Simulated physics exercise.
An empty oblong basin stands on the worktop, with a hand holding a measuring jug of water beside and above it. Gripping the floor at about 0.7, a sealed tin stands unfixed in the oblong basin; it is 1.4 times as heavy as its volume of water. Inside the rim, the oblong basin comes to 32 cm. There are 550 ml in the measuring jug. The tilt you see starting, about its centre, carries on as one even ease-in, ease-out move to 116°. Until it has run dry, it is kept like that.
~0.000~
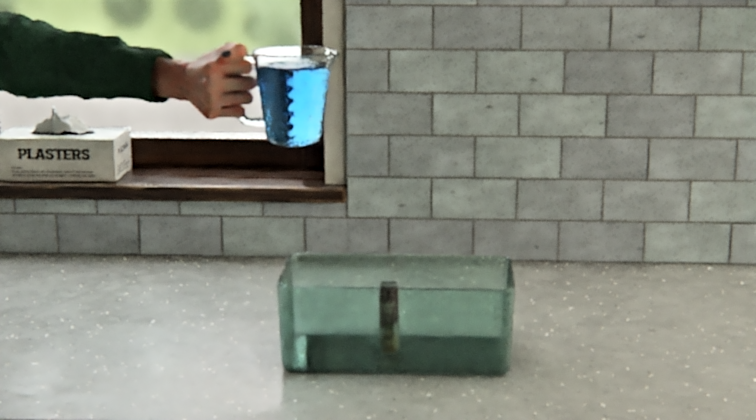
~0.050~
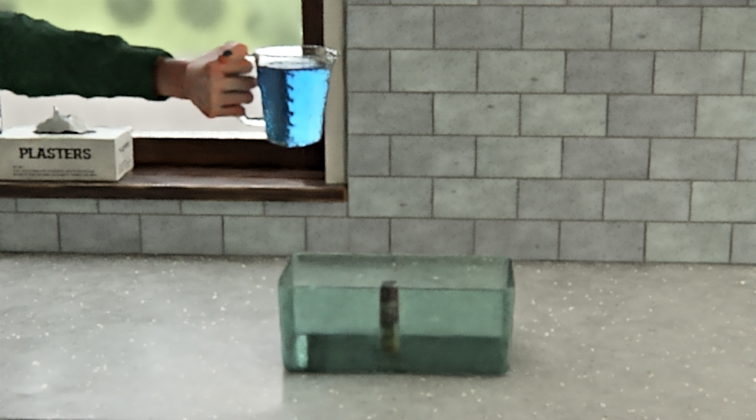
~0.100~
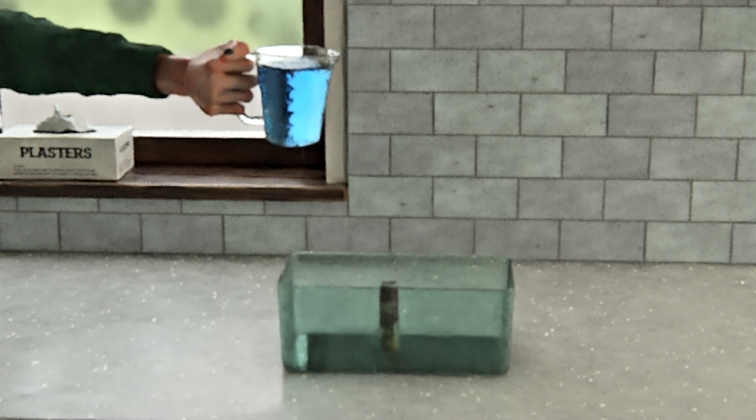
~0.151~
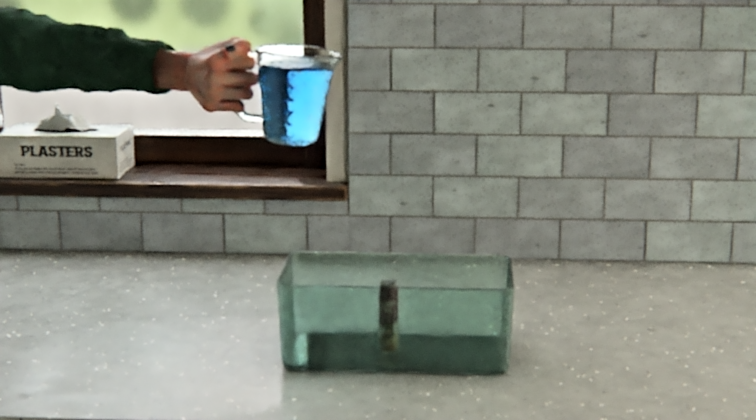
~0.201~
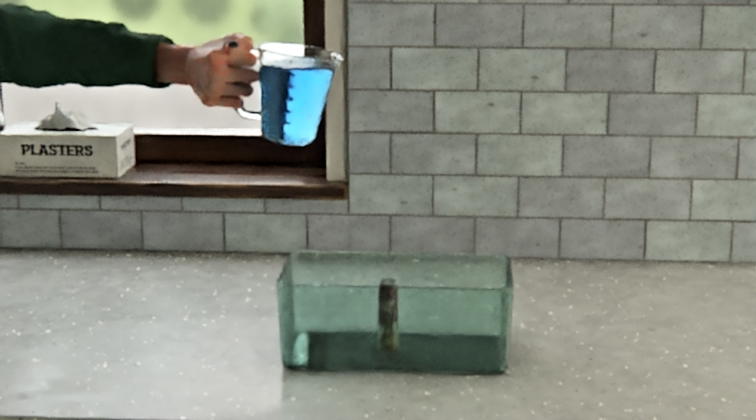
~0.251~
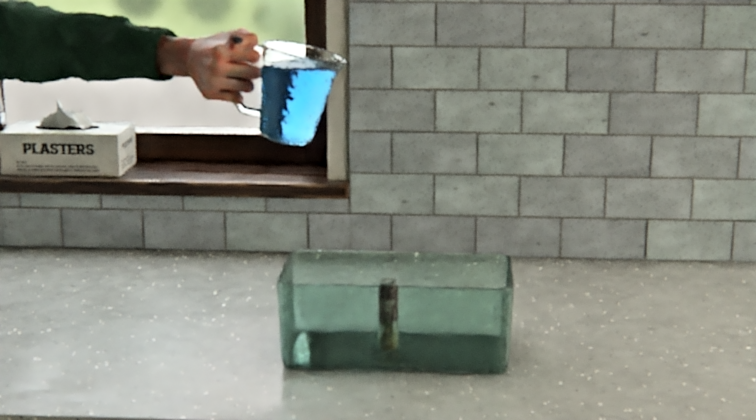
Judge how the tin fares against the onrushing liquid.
It stays on its base.
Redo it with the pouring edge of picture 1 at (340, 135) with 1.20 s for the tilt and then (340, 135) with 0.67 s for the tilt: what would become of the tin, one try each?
The tin overturns the first time and overturns the second time.
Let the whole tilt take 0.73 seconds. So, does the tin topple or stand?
Outcome - the tin remains standing.
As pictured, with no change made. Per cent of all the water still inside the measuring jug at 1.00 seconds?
12 %.
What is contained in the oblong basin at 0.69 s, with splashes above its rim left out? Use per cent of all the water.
3 %, more or less.
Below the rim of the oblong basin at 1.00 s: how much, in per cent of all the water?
Around 56 in a hundred.
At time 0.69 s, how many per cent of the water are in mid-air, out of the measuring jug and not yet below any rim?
Around 24 in a hundred.
Then, 0.69 s in, the tilt is 71° and 73 per cent is still to pour; the tin stands where it began.
Then, 1.00 s in, the tilt is 109° and 12 per cent is still to pour; the tin stands where it began.
Then, 1.34 s in, the tilt is 116° and 0 per cent is still to pour; the tin stands where it began.
Then, 1.70 s in, the tilt is 116° and 0 per cent is still to pour; the tin stands where it began.
Finally, the tin stands where it began.
